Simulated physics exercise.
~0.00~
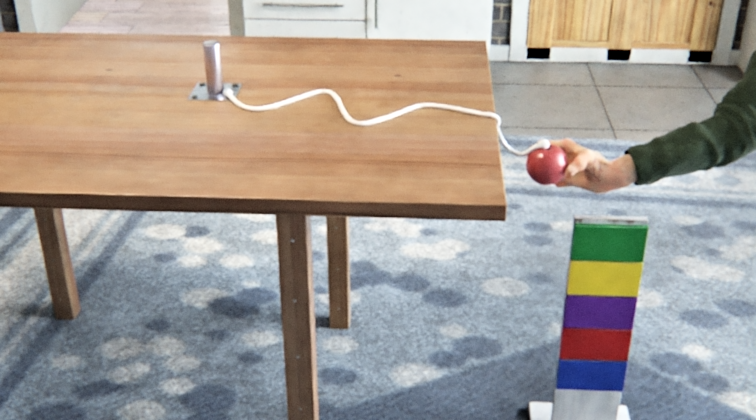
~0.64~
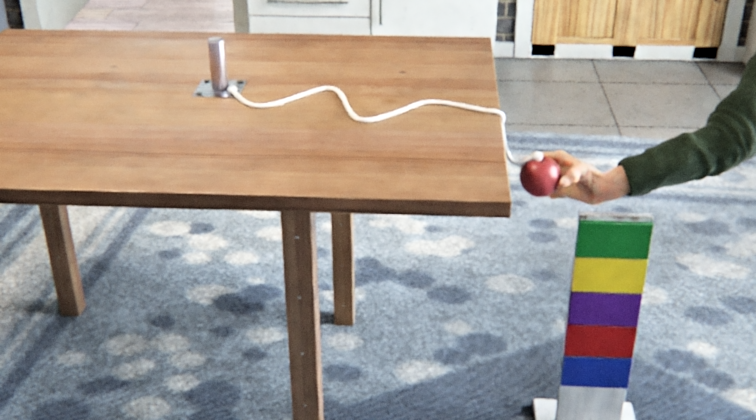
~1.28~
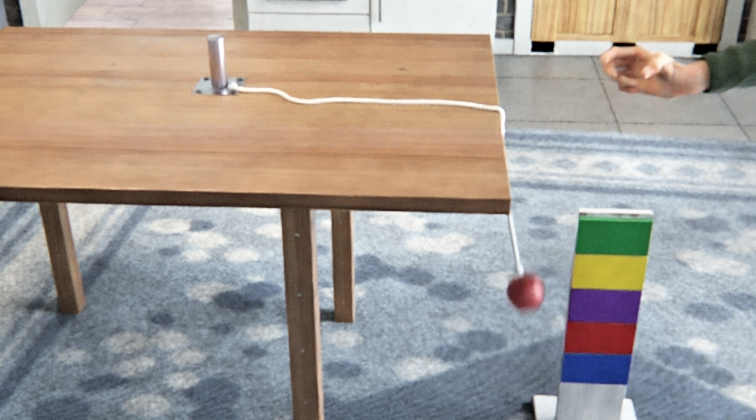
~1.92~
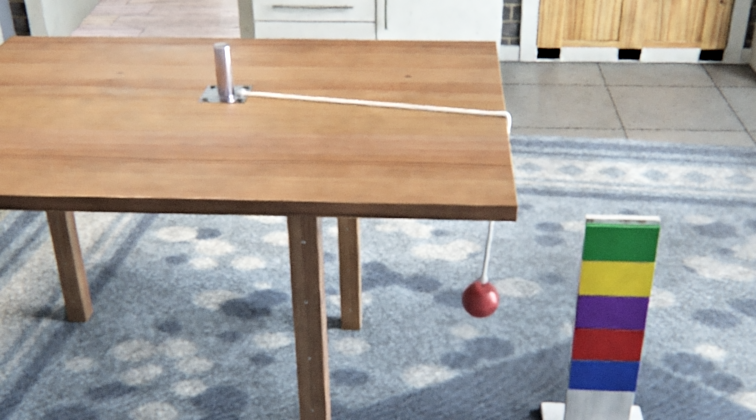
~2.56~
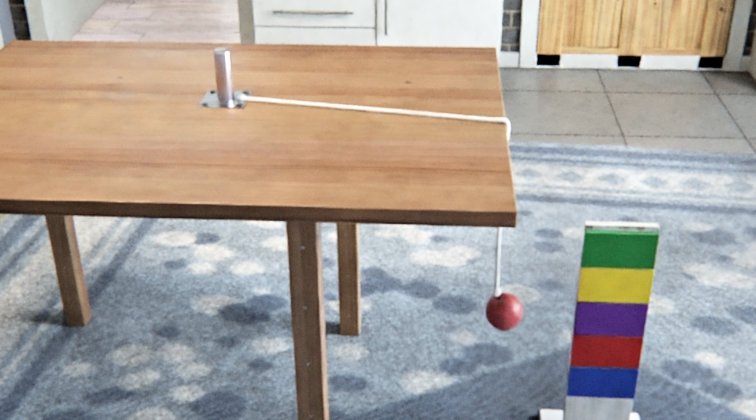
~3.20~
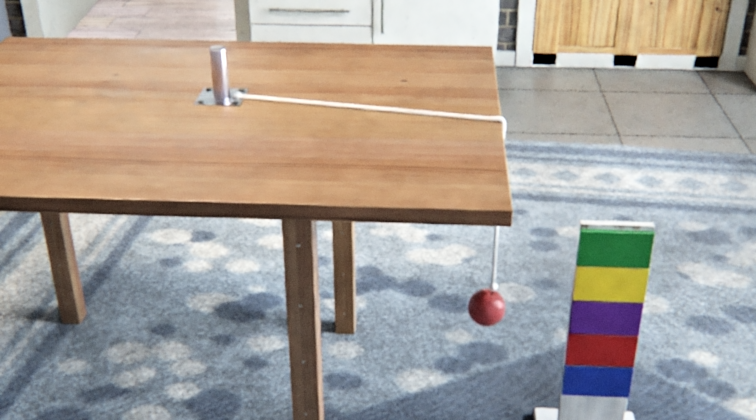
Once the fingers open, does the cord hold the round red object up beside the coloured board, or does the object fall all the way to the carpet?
The cord holds it up off the carpet. Its middle hangs level with the purple band.
